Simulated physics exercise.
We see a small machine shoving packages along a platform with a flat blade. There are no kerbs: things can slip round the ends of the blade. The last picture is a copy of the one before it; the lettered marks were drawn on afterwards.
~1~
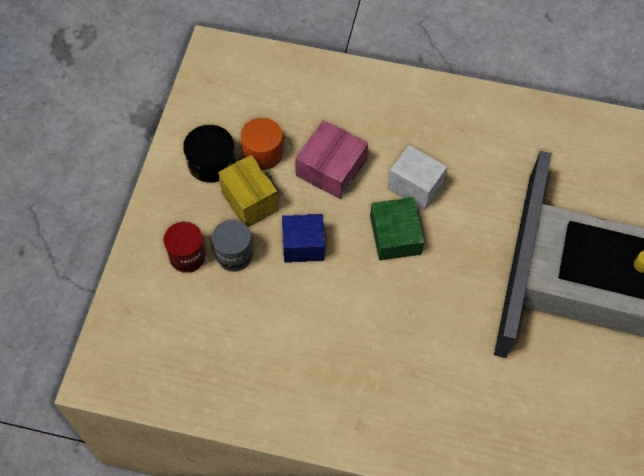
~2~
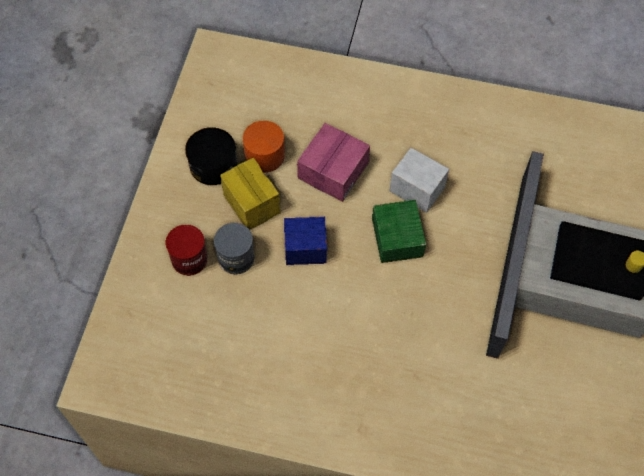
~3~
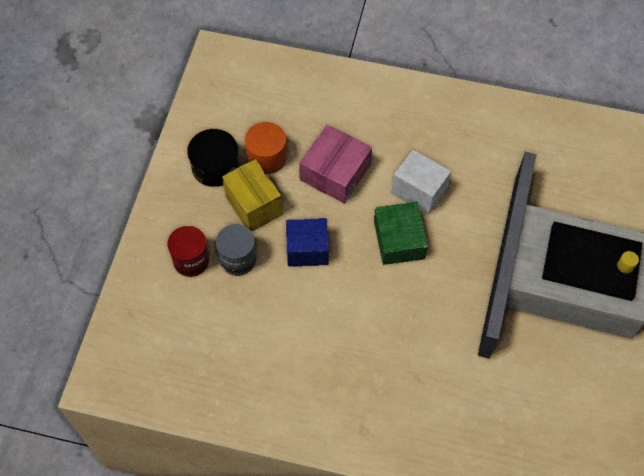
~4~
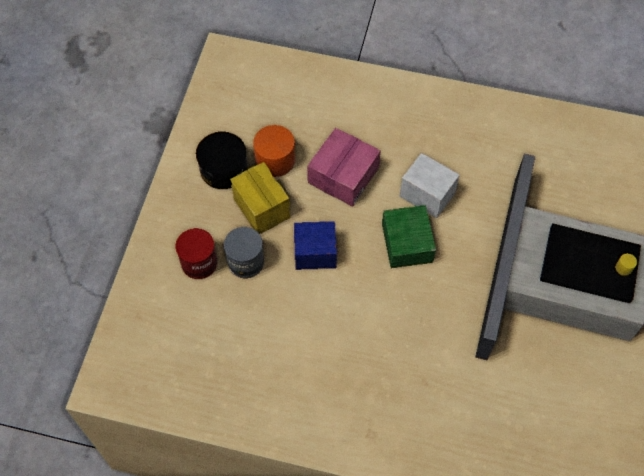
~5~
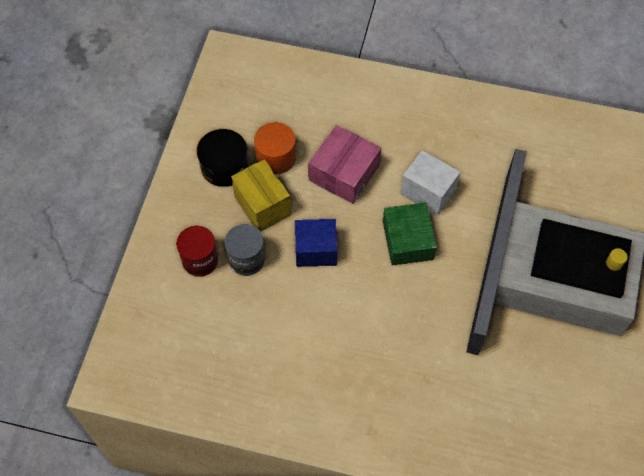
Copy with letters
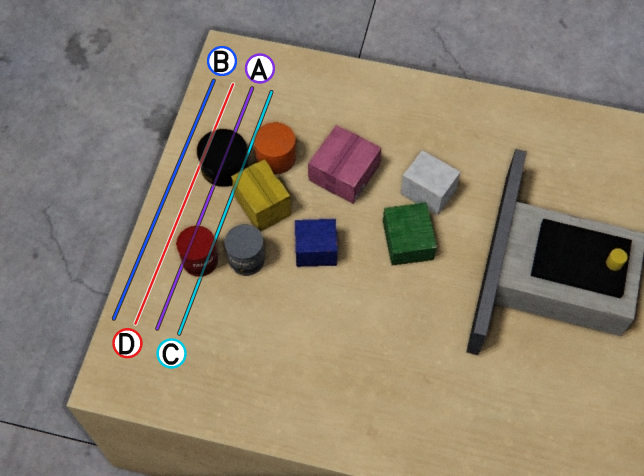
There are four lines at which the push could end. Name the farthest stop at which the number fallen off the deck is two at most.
No farther than C.
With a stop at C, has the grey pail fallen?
No.
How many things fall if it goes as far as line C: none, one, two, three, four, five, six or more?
By then, two.
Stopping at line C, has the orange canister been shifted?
Yes.
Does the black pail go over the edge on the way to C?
Yes.
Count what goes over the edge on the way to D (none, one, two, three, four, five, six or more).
By then, five.
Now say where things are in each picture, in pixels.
In the first frame, blue crate (303, 239); green crate (396, 229); red pail (185, 248).
In the second frame, robot (594, 258); orange canister (264, 146).
In the third frame, robot (585, 258); black pail (214, 158).
In the fourth frame, robot (584, 260); grey pail (245, 253).
In the fifth frame, robot (575, 255); blue crate (316, 243); green crate (409, 234); red pail (198, 252).
On the copy, A at (208, 200); B at (167, 192); C at (228, 205); D at (187, 196).
On C. First, robot (472, 233); pink box (337, 163); white crate (385, 176).
Then, robot (372, 212); black pail (191, 156); orange canister (210, 118).
Finally, robot (298, 197); orange canister over the edge; black pail over the edge; two fallen.
By contrast, A drops four; B drops nine; D drops five.
